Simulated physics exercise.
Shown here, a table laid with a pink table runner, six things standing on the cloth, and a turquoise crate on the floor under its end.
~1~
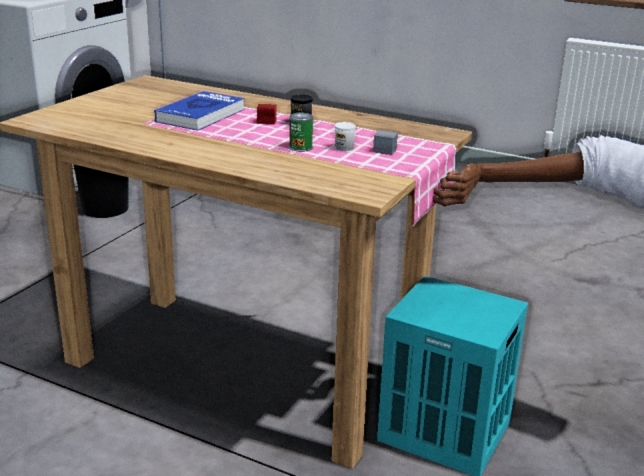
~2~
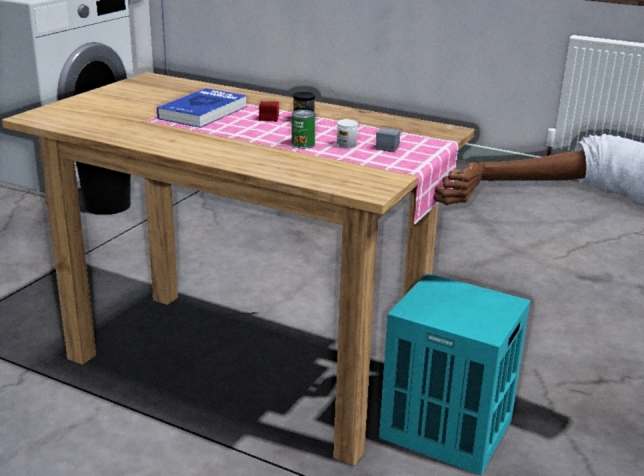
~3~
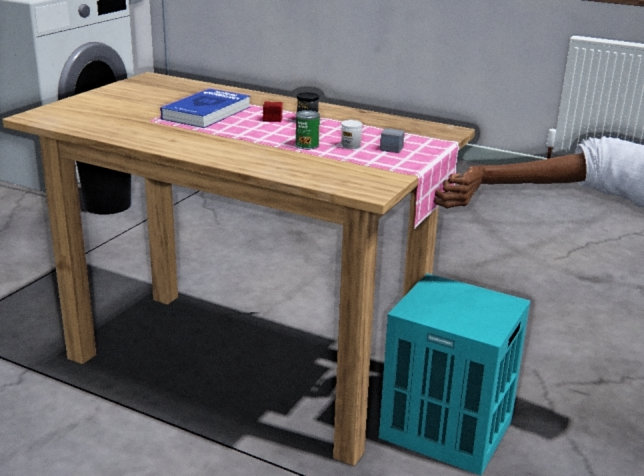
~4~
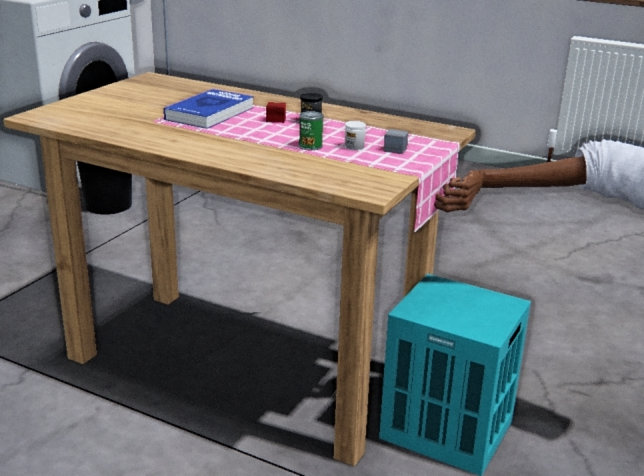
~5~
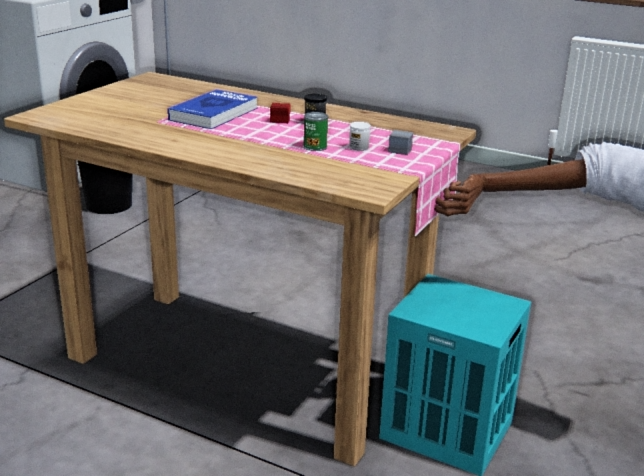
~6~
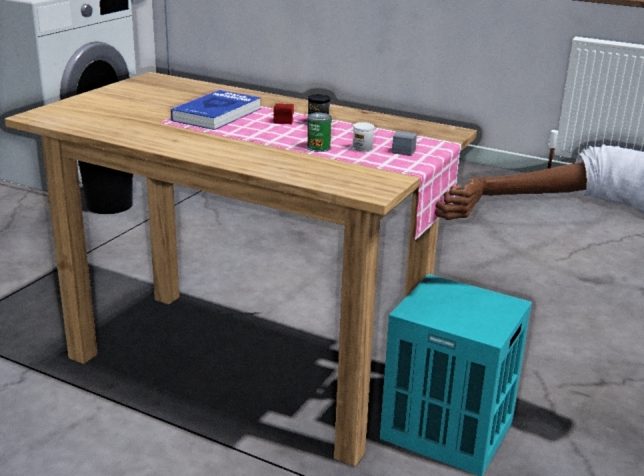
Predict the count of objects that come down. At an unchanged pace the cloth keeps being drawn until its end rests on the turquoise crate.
Count: Two.
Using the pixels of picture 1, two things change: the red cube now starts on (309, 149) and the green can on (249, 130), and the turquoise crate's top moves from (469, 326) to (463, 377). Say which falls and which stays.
The red cube tumbles off, the green can keeps its place on top.
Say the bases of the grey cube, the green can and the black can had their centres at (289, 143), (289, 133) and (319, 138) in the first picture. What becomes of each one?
Here's the result: The grey cube remains in place, the green can remains in place and the black can remains in place.
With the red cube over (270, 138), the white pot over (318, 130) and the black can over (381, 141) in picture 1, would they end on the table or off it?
Red cube kept, white pot kept, black can dropped.
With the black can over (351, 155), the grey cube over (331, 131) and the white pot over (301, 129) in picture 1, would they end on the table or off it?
Outcome: Black can is gone; grey cube keeps its perch; white pot keeps its perch.
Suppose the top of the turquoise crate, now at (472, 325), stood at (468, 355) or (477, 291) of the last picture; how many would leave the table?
Then 3 and 1.
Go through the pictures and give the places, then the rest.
Hem (412, 226); grey cube (386, 134); white pot (345, 125); green can (301, 116); black can (302, 98); red cube (267, 106); top of the crate (469, 326), in the first picture.
Hem (414, 224); grey cube (388, 131), in the second picture.
Hem (415, 228); white pot (352, 123), in the third picture.
Hem (415, 232); green can (311, 115); top of the crate (472, 324), in the fourth picture.
Hem (415, 236); black can (316, 97), in the fifth picture.
Hem (415, 239); grey cube (405, 134); white pot (364, 126); green can (320, 116); black can (319, 97); red cube (284, 106), in the sixth picture.
Soon after, hem near (433, 276); grey cube gone.
Then, hem on the crate; grey cube and white pot gone.
At rest, hem on the crate; grey cube and white pot gone. It carries off two.
